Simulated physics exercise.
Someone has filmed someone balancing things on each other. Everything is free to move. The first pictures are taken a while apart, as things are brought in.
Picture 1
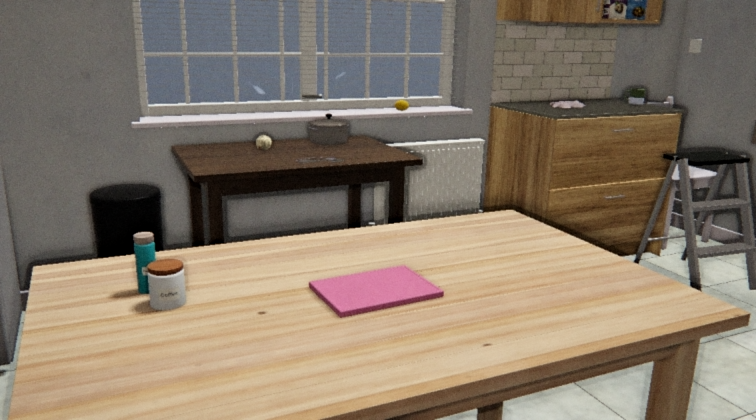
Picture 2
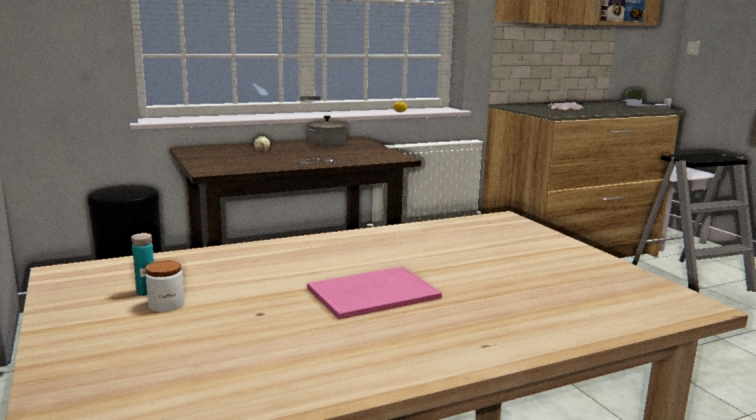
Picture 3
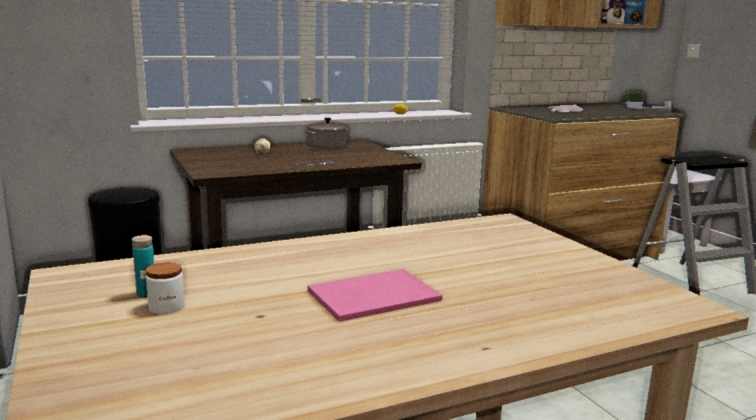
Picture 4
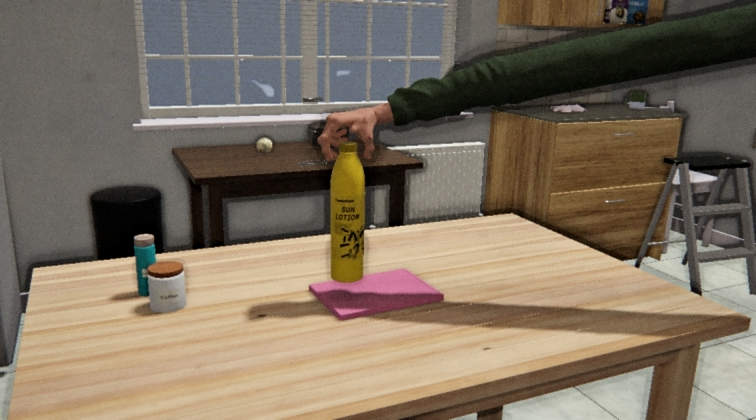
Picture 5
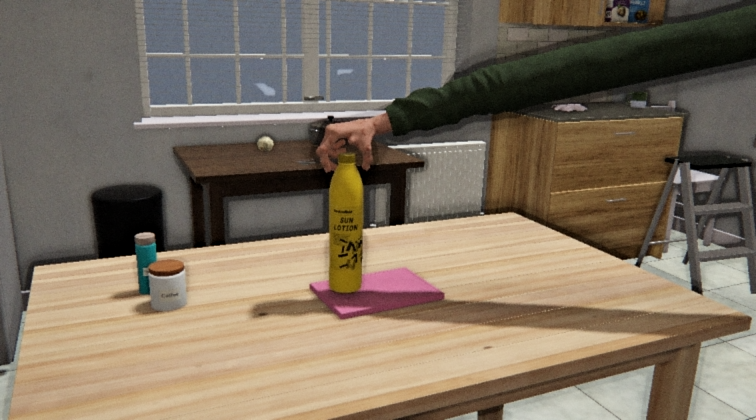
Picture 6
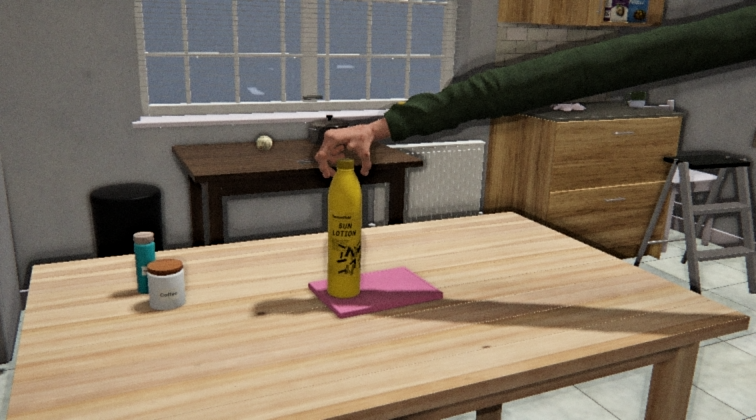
In a kitchen seen from slightly above a pale wooden table, a dark table with a pot stands under a window, beside wooden drawers and a grey step stool. A turquoise shaker and a white jar with a brown lid sit at the left, and a pink tray lies near the middle. A green-sleeved arm from the right lowers a yellow bottle onto the tray's left part, its hand staying on top.
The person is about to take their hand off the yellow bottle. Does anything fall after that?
In the end the pile stays up.
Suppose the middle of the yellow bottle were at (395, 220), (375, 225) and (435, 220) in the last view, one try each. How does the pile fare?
In the first case it keeps its balance; in the second case it holds; in the third case it comes apart.
Then, 0.20 s on from there, no change.
Then, 0.50 s on from there, yellow bottle resting near (345, 228).
In the end, all 4 unmoved. At the end, from the last picture's camera, yellow bottle near (345, 228). The pile holds.
